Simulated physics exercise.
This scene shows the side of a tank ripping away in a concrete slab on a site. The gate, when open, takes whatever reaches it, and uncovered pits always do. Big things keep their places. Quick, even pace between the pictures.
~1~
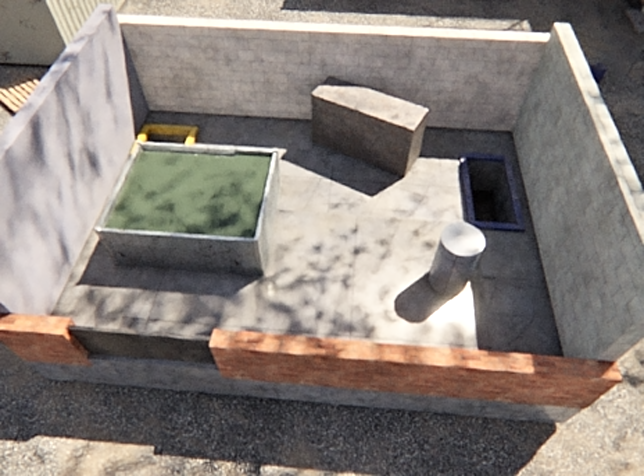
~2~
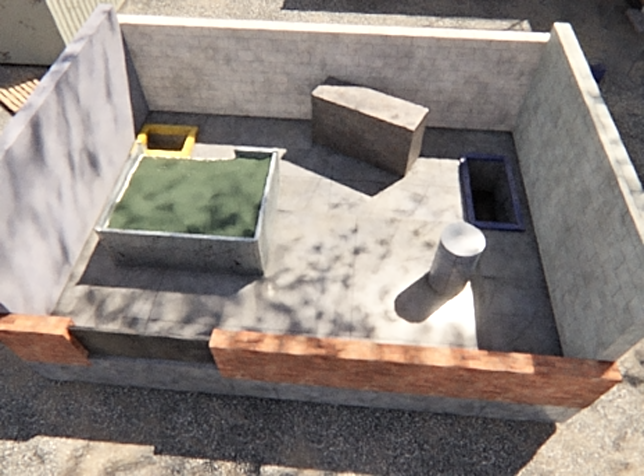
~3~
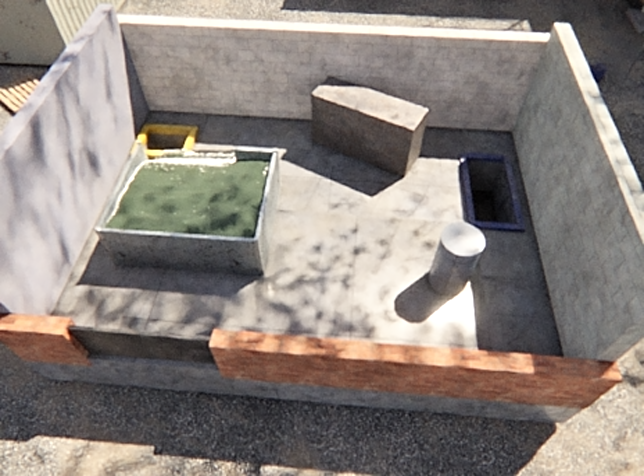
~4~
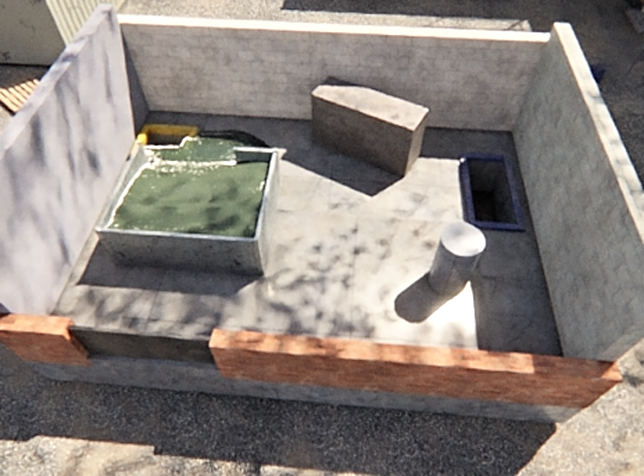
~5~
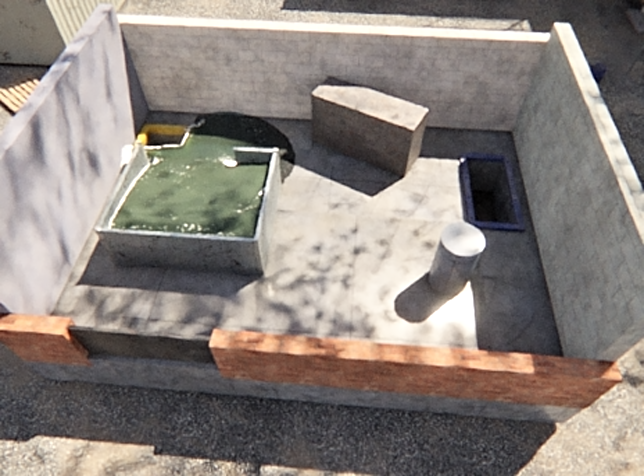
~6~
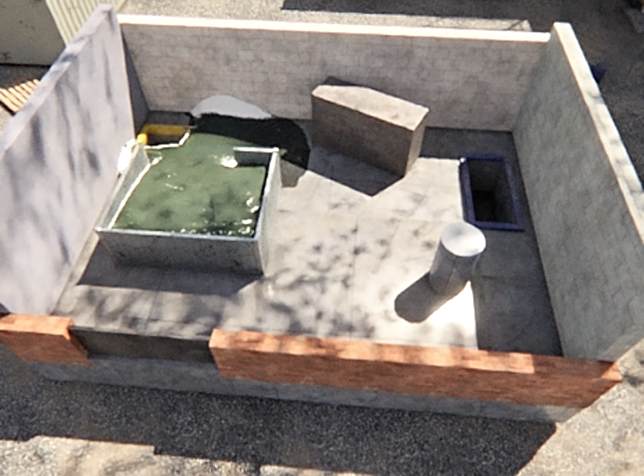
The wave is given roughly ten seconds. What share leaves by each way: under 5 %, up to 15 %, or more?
Outcome: Gate: The bottom band. Yellow pit: The top band. Blue pit: The bottom band.
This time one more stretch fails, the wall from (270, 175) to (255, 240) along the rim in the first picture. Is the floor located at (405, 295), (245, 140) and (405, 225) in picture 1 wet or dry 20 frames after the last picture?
Listed in order, they come out sitting in a pool, without a puddle and sitting in a pool.
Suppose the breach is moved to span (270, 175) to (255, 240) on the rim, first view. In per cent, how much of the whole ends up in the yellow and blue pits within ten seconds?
Out of every hundred parts, yellow takes 0 and blue takes 35.
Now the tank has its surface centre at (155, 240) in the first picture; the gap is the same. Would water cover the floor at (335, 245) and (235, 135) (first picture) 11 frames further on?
One after the other, they come out spared and submerged.
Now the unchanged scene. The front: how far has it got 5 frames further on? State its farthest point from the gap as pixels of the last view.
At roughly (373, 123).
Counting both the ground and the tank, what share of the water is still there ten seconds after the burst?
Near 68 in a hundred.
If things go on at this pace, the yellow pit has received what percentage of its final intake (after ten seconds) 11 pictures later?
It works out at roughly 50 percent of the ten-second total.
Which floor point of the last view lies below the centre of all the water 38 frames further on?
It is around (259, 208).
A moment on, water covers 20 % of the floor; the gate 0 %, the yellow pit 7 %, the blue pit 0 %.
Next, water covers 35 % of the floor; the gate 0 %, the yellow pit 15 %, the blue pit 0 %.
Then, water covers 65 % of the floor; the gate 0 %, the yellow pit 24 %, the blue pit 0 %.
Later, water covers 90 % of the floor; the gate 0 %, the yellow pit 29 %, the blue pit 1 %.
In the end, water covers 95 % of the floor; the gate 0 %, the yellow pit 30 %, the blue pit 2 %.
